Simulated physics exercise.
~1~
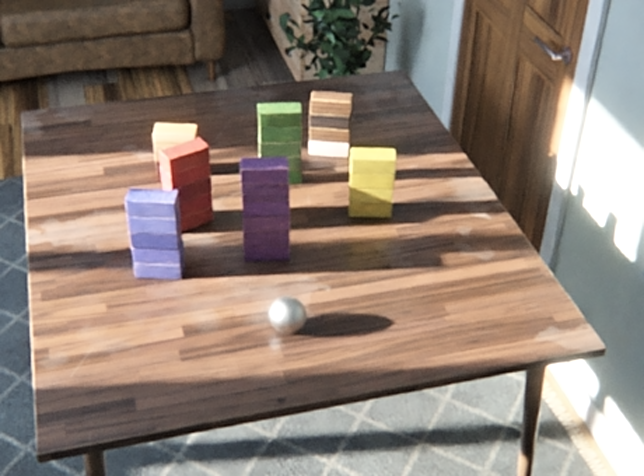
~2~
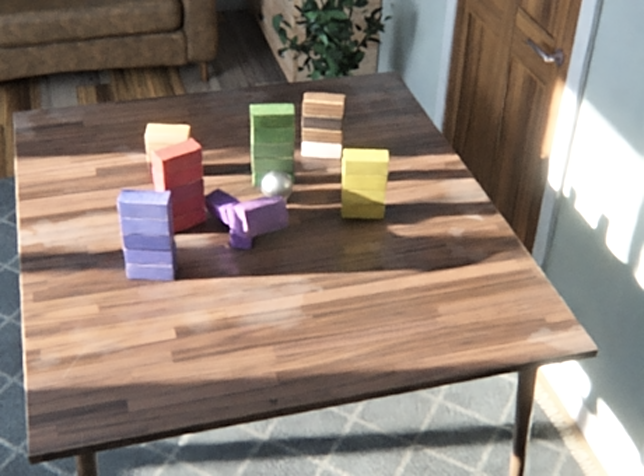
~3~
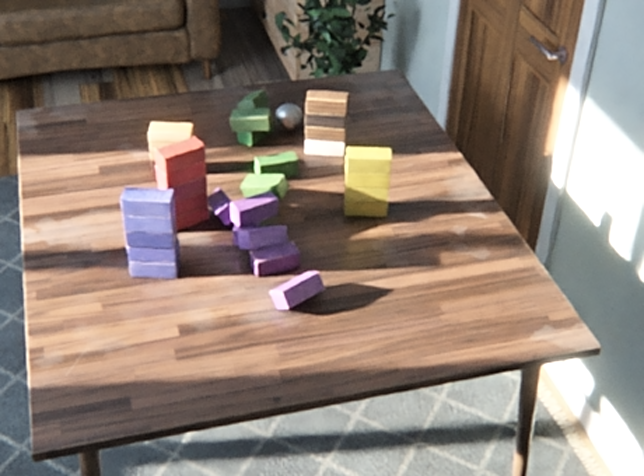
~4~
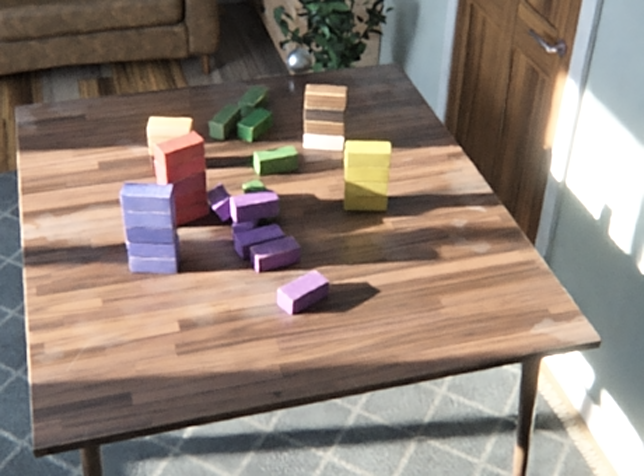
A steel ball rolls through the purple and green towers, toppling both, and keeps rolling away.
